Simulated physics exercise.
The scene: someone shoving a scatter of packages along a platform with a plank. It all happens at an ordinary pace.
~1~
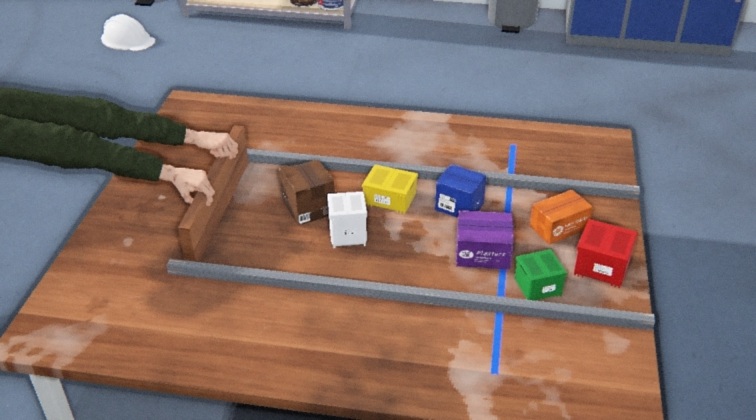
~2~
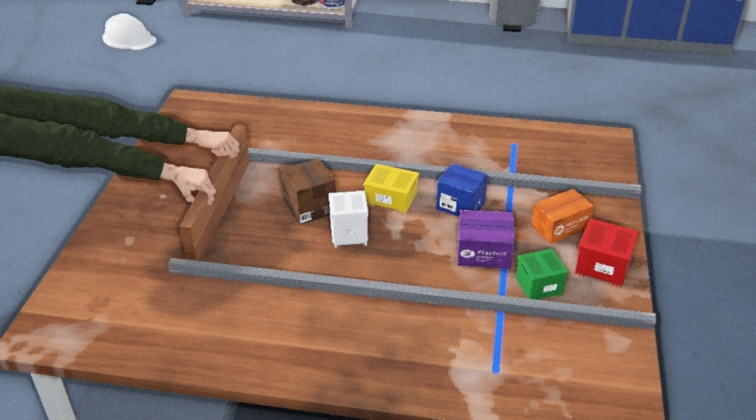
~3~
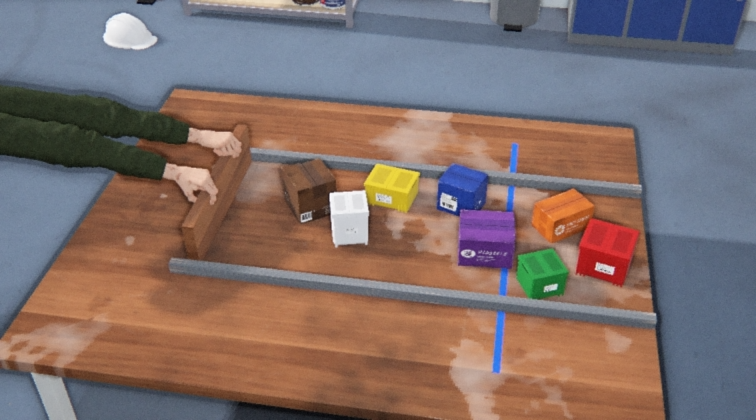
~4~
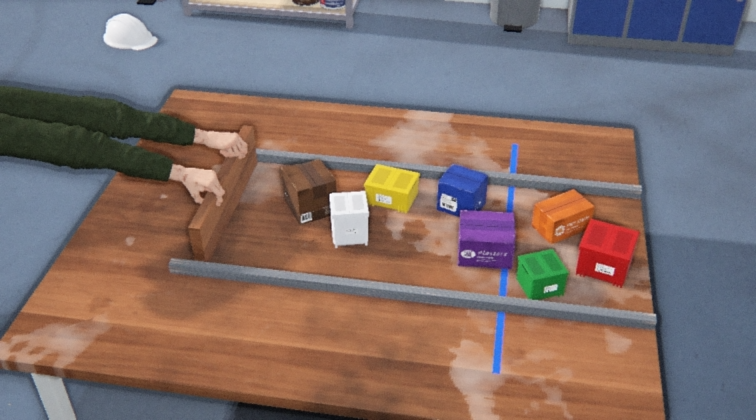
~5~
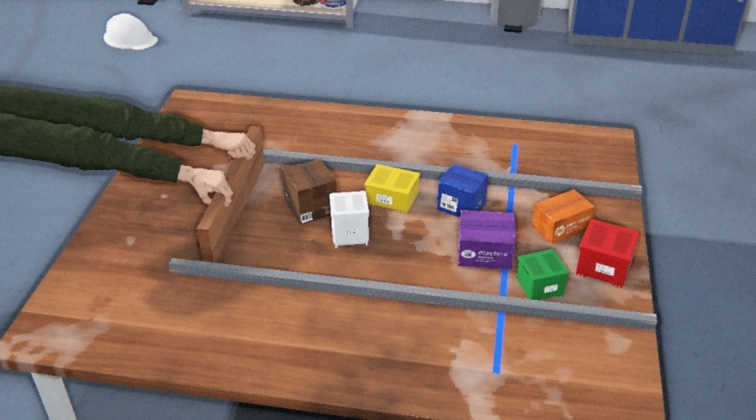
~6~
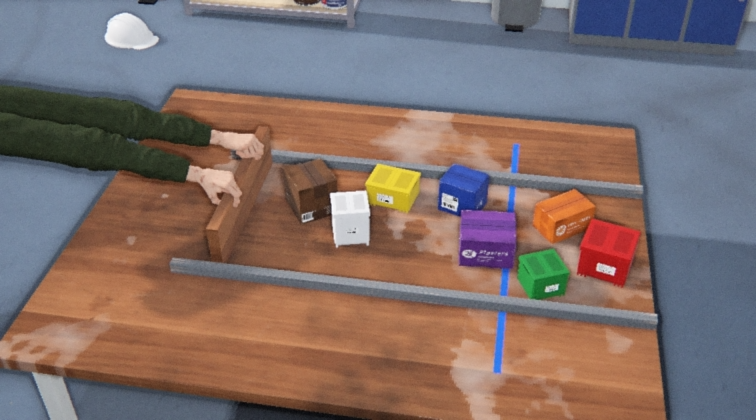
On a wooden tabletop, two hands slide a plank slightly rightward between metal rails, while the scattered colourful boxes stay still.
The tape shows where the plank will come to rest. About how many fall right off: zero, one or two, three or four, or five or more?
Here the number that fall off is zero.
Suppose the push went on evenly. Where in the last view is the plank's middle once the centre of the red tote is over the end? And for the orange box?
About (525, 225), and (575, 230) for the other.
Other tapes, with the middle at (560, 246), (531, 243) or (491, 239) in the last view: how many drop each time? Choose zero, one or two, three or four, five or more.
For each place: 1 or 2; one to two; not one.
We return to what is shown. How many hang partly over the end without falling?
It comes to 1.
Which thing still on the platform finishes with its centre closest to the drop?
Foremost is the red tote.
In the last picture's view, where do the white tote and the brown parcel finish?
The white tote stops around (529, 249); the brown parcel around (534, 222).
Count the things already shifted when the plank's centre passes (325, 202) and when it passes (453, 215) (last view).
By then 3, and 6.
Soon after, none off yet; red tote at rest near (608, 253); orange box at rest near (564, 216); green tote at rest near (543, 276).
In the end, the number that fall off is zero.
